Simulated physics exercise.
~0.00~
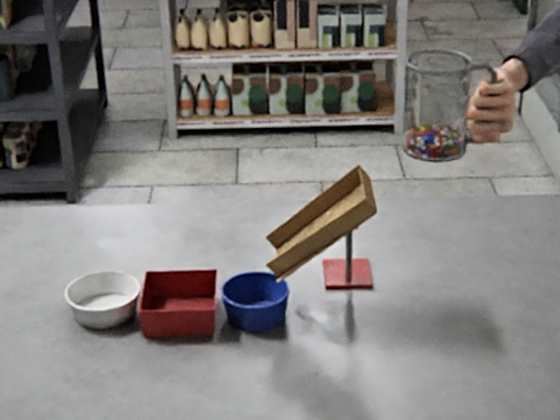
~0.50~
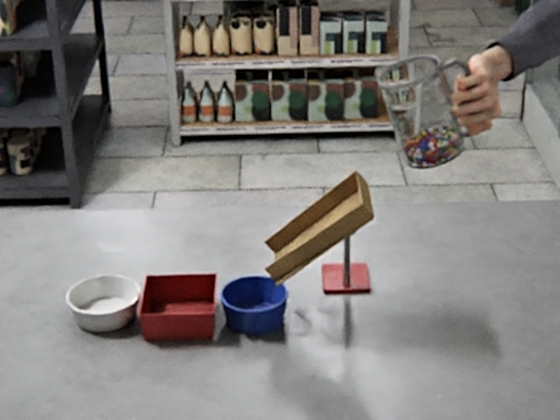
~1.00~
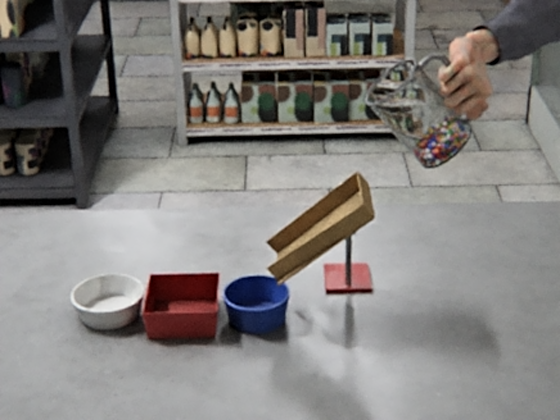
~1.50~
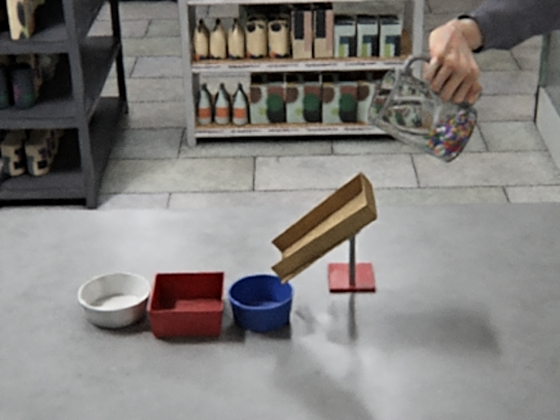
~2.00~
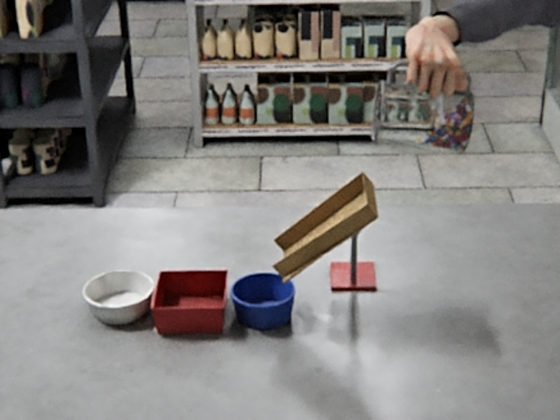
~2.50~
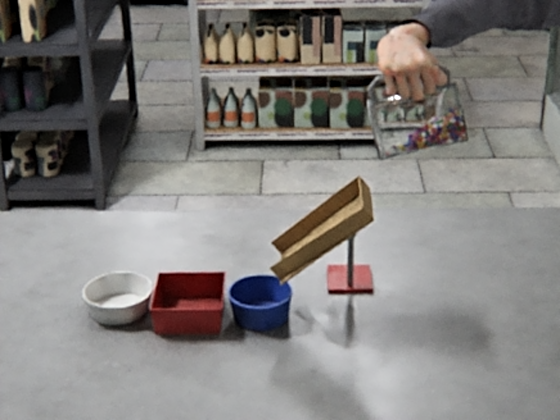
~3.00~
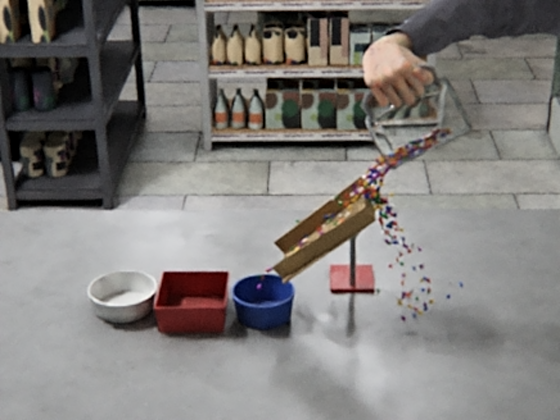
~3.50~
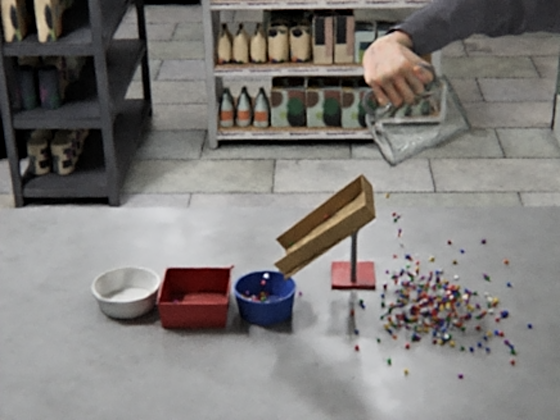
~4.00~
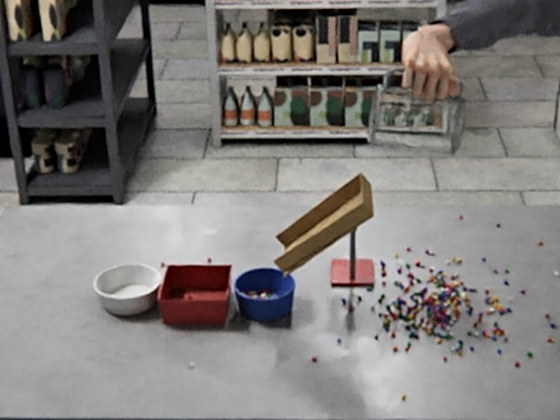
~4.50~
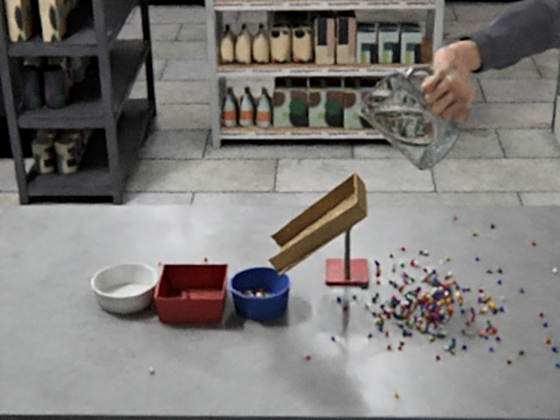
A clear jug of colourful beads, held by a hand at the upper right, moves over a grey table seen from slightly above in a shop-like room with shelves behind. Below it, a brown chute on a stand with a red base slopes down leftward towards a blue dish, with a red tin and a white dish further left. The hand tips the jug until beads pour onto the chute's upper end. Some slide into the blue dish, while many spill off to the right and scatter across the table. The hand then tilts the emptied jug partway back, leaving the red tin and white dish empty.
